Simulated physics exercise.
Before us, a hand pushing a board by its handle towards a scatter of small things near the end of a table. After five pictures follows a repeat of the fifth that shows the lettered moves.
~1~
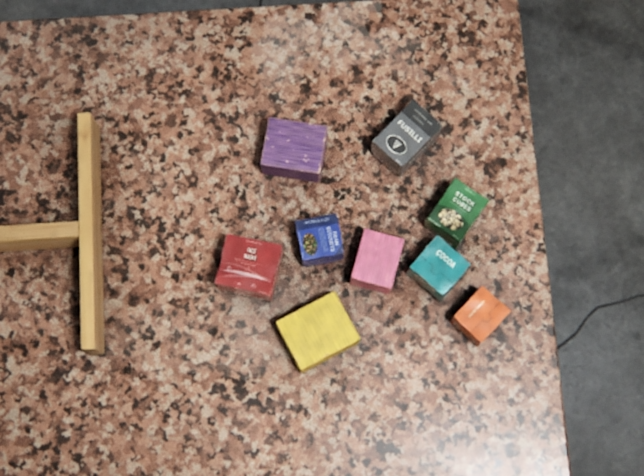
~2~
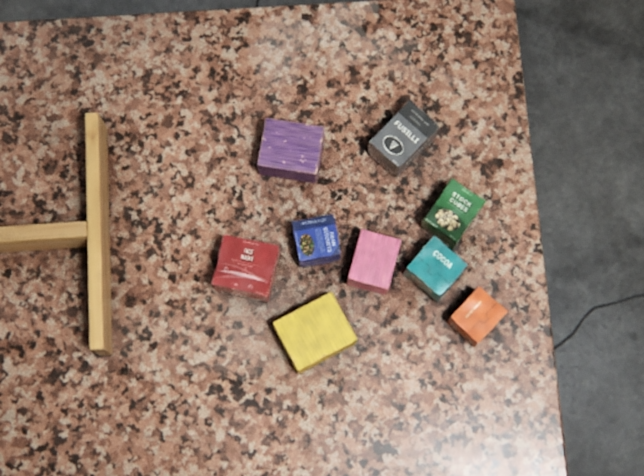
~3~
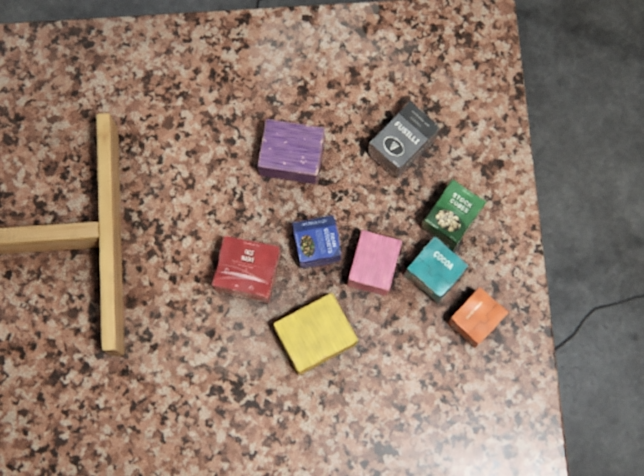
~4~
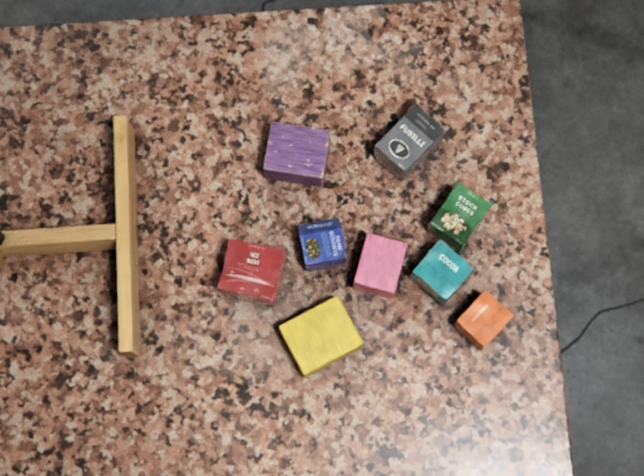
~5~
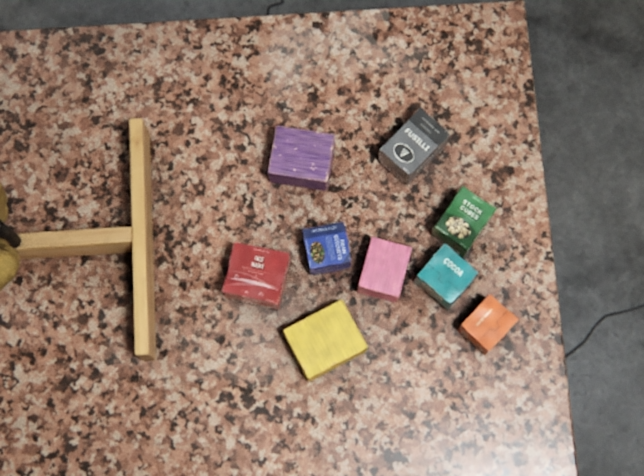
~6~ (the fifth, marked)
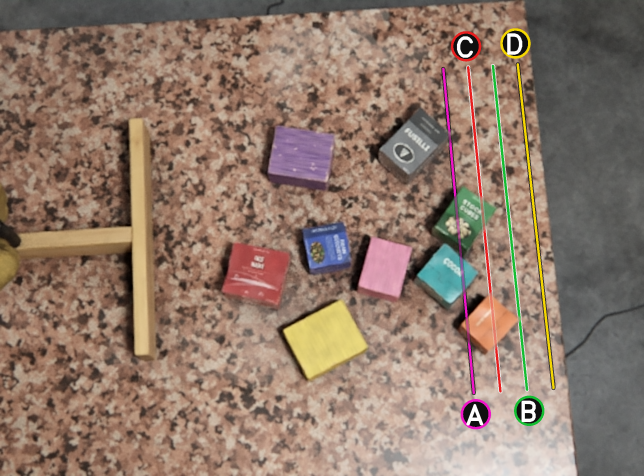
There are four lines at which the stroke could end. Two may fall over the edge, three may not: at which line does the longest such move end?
The farthest such stop is A.
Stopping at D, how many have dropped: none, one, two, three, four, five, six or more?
By then, six or more.
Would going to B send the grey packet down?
Yes.
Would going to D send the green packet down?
Yes.
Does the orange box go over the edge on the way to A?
By then, no.
On the marked copy, A at (458, 225); B at (509, 222); C at (484, 224); D at (535, 221).
Taking A. A third of the way, board (254, 226); blue box (342, 248); red box (293, 272).
Two thirds of the way, board (370, 219); green packet (504, 210); orange box (515, 352).
When it is over, board (457, 214); green packet over the edge; pink block (549, 262); one fallen.
As for the rest, B drops three; C drops three; D drops seven.
